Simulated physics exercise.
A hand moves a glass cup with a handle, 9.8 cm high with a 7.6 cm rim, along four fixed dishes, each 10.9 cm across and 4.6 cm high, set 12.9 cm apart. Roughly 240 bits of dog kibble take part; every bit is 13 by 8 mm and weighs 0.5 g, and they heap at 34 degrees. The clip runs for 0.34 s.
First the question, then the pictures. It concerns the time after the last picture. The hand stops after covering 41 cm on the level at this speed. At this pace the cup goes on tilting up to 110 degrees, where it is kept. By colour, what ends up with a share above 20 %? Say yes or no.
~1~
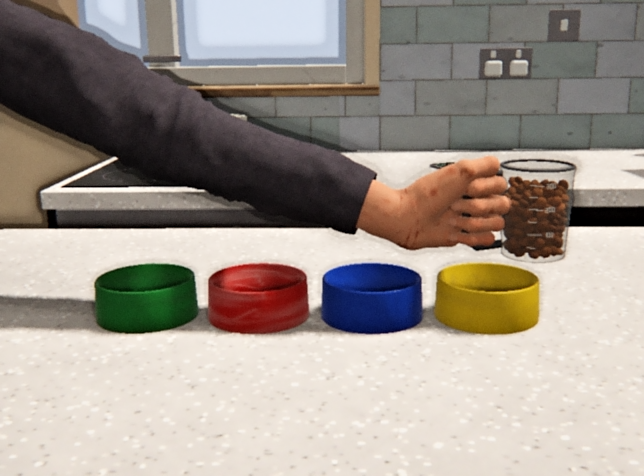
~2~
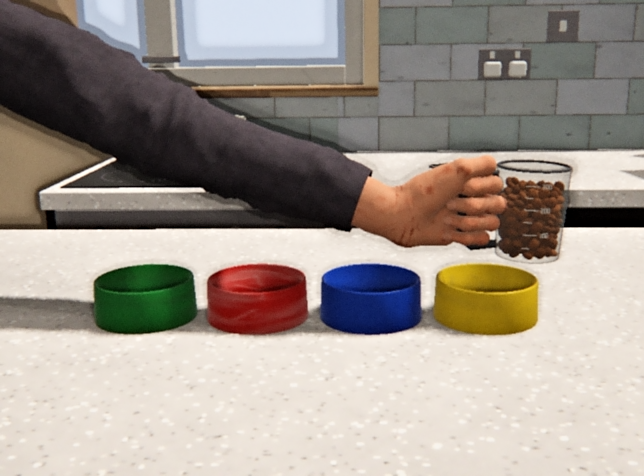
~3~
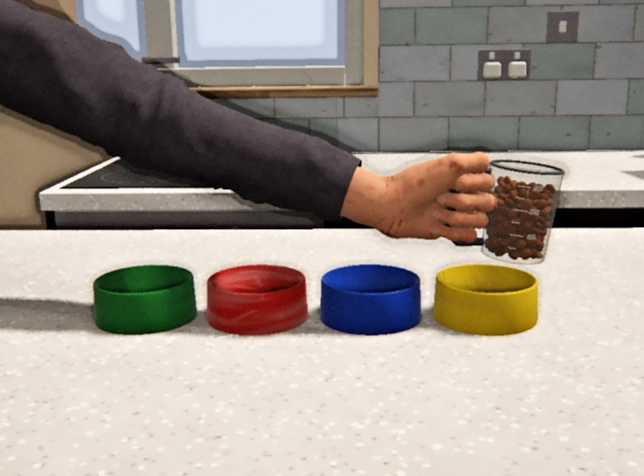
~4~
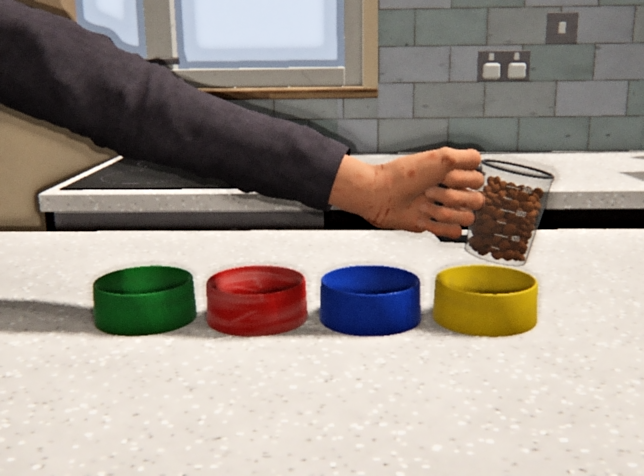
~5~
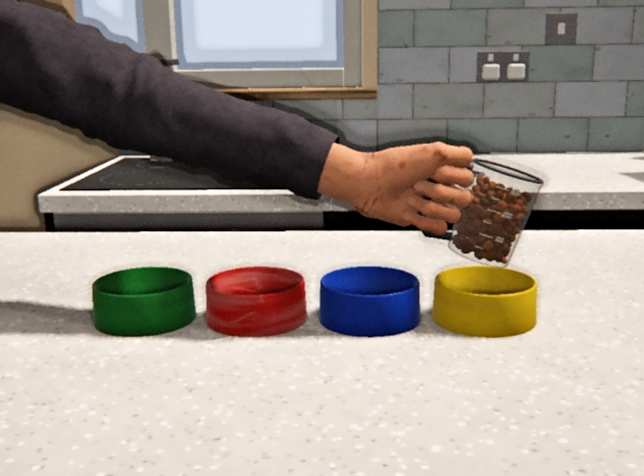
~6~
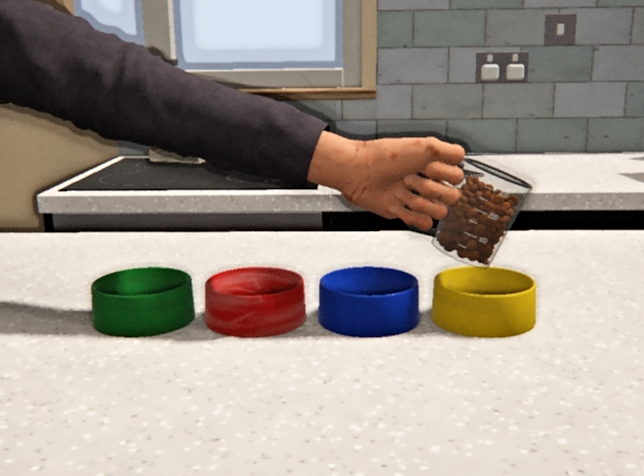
Red: Yes, blue: No, green: No, yellow: No, counter: Yes.
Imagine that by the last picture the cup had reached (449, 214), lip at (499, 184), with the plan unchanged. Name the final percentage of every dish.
In the end red holds 70, blue holds 0, green holds 0, yellow holds 0.
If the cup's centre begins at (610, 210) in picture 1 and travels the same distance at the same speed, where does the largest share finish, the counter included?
Most goes to: Blue.
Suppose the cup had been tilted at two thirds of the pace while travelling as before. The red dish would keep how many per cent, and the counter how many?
In that case I'd put red at 80 and the counter at 20.
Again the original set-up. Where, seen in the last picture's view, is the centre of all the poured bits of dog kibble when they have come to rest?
Estimated resting centre: Around (252, 308).
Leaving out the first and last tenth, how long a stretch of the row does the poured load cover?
Roughly 13 cm of the row.
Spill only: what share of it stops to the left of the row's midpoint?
That works out to close to 80 per cent.
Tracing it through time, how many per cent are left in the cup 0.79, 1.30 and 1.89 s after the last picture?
In order, near 100 %, 65 % and 25 %.
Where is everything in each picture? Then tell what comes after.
Cup at (535, 210), tilt 0 degrees, lip at (573, 165), moved 0.0 cm; middle of the pieces at (540, 218); yellow dish at (487, 277); blue dish at (372, 277); red dish at (258, 278); green dish at (145, 278), in the first frame.
Cup at (530, 211), tilt 2 degrees, lip at (570, 167), moved 0.4 cm; middle of the pieces at (535, 219), in the second frame.
Cup at (519, 212), tilt 6 degrees, lip at (562, 170), moved 1.5 cm; middle of the pieces at (523, 220), in the third frame.
Cup at (506, 213), tilt 12 degrees, lip at (552, 176), moved 2.9 cm; middle of the pieces at (509, 221), in the fourth frame.
Cup at (492, 214), tilt 17 degrees, lip at (541, 181), moved 4.3 cm; middle of the pieces at (495, 222), in the fifth frame.
Cup at (479, 214), tilt 22 degrees, lip at (530, 186), moved 5.7 cm; middle of the pieces at (480, 223); yellow dish at (484, 281); blue dish at (369, 281); red dish at (255, 281); green dish at (142, 281), in the sixth frame.
Then, 0.79 s after the last picture, tilt 86 degrees; cup holds 100 %.
Then, 1.30 s after the last picture, tilt 110 degrees; cup holds 65 %, red 15 %, blue 5 %.
Then, 1.89 s after the last picture, tilt 110 degrees; cup holds 25 %, red 55 %, blue 5 %.
In the end, red 65 %, blue 5 %, green 0 %, yellow 0 %, counter 30 %, cup 5 %.
